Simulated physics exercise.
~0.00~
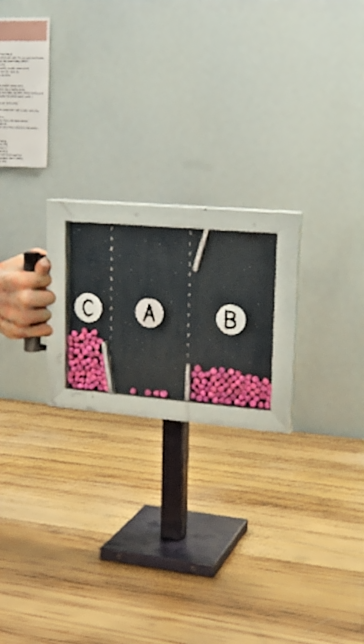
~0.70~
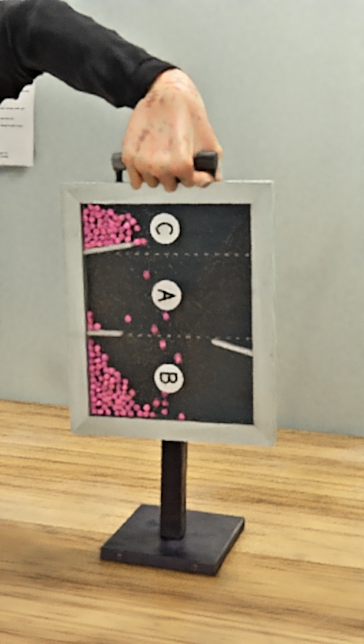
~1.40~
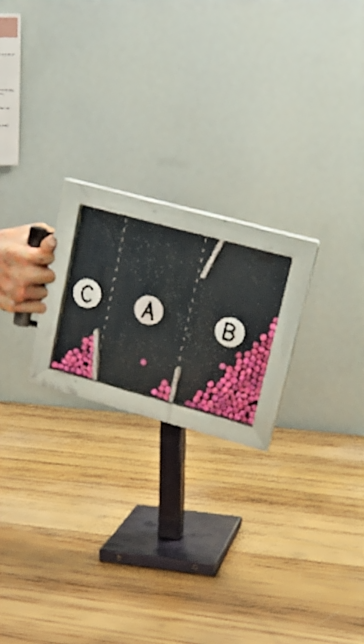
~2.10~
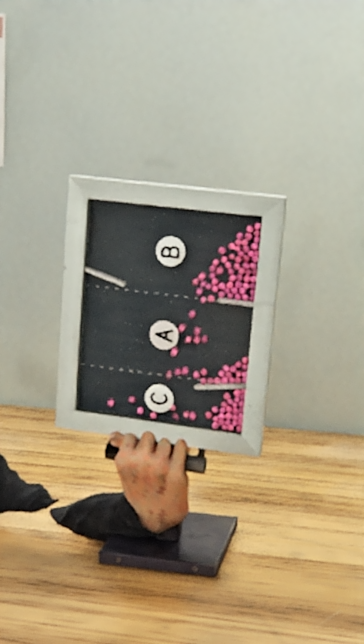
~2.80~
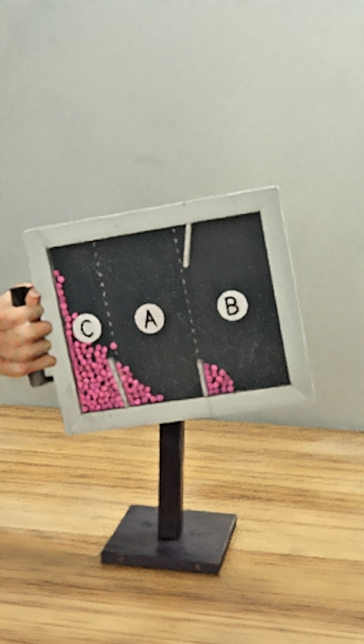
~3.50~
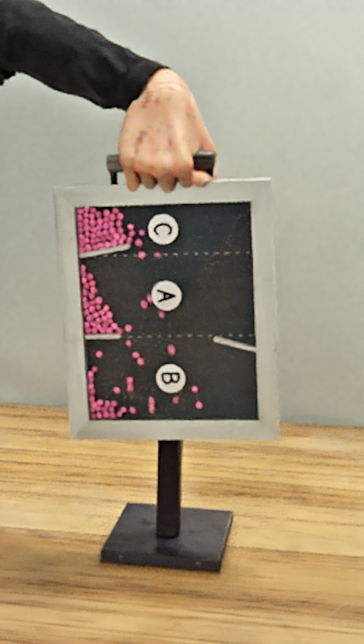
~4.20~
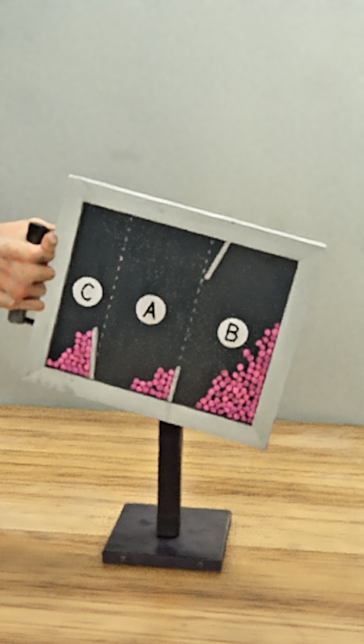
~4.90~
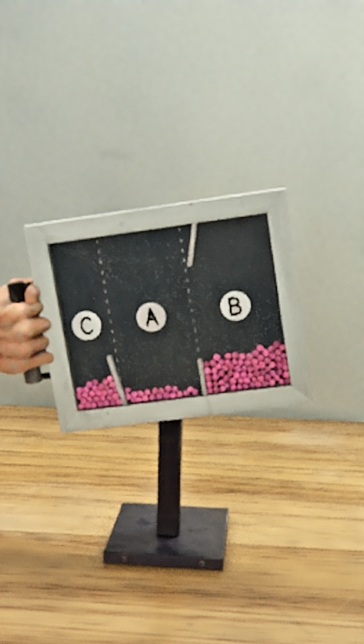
On a wooden tabletop, a hand turning a framed box back and forth, pink beads tumbling between strips, most settling under B.
